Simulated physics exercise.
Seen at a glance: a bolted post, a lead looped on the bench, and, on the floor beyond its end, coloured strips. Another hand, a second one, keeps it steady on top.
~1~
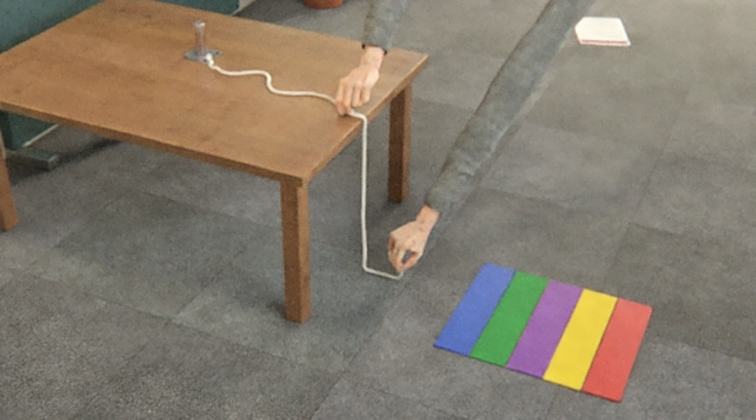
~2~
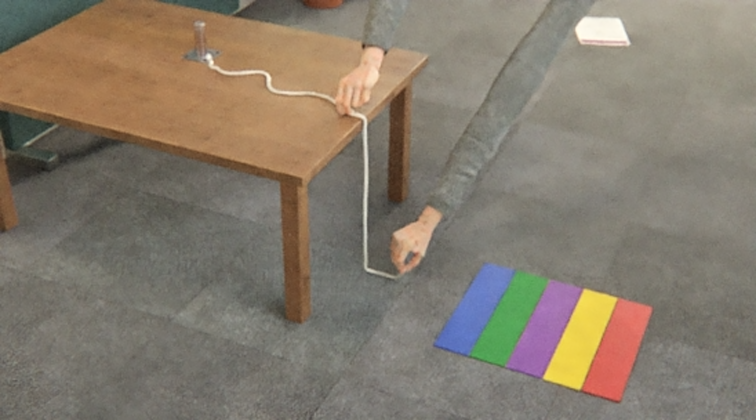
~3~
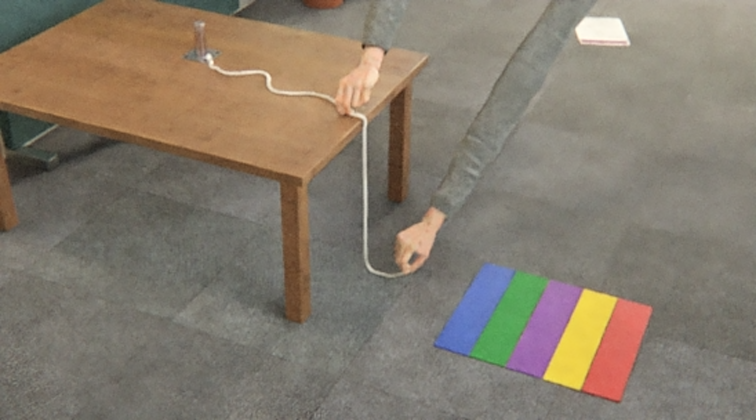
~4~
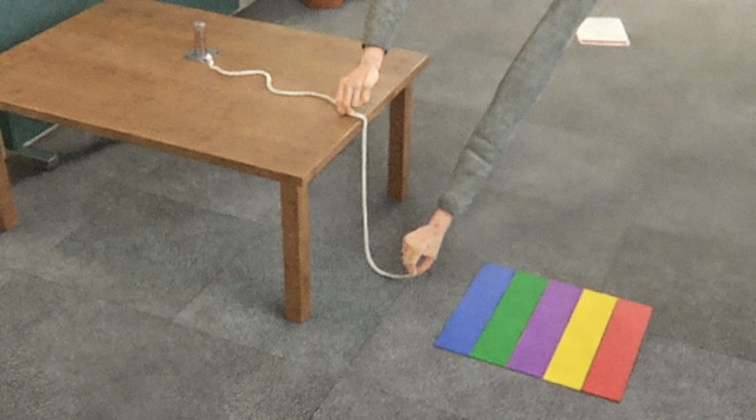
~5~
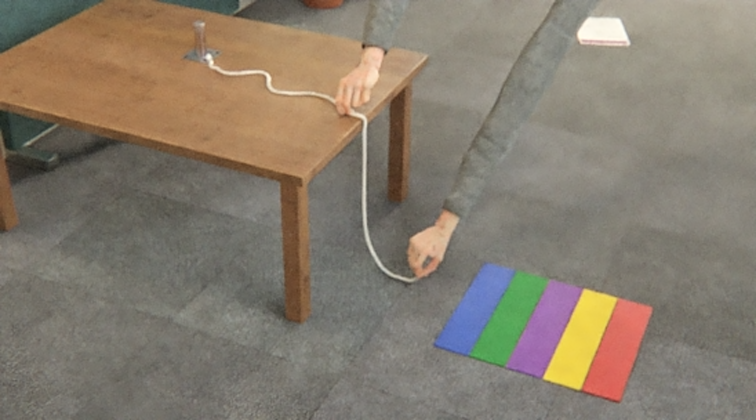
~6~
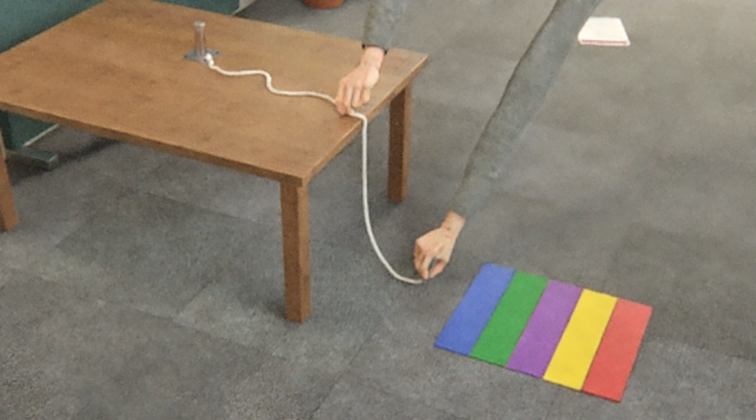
On the floor past a wooden table, beside five coloured strips, a hand drew the end of a white cord slightly to the right, while another hand kept the cord steady on the tabletop.
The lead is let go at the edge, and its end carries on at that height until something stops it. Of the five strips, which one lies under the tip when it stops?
The purple strip.
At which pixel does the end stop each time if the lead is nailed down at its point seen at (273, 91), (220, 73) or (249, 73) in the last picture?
Approximately (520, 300), (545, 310) and (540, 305), respectively.
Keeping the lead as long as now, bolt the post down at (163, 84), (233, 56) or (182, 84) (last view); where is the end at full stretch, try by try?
Respectively (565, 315), (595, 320) and (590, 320).
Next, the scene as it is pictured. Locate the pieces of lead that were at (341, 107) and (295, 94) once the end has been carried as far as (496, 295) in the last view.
Roughly (370, 121) for one and roughly (327, 96) for the other.
Soon after, end near (496, 295); over blue.
Then, end near (535, 306); over purple.
At full stretch, end near (558, 313); over purple. It gets as far as the purple strip.
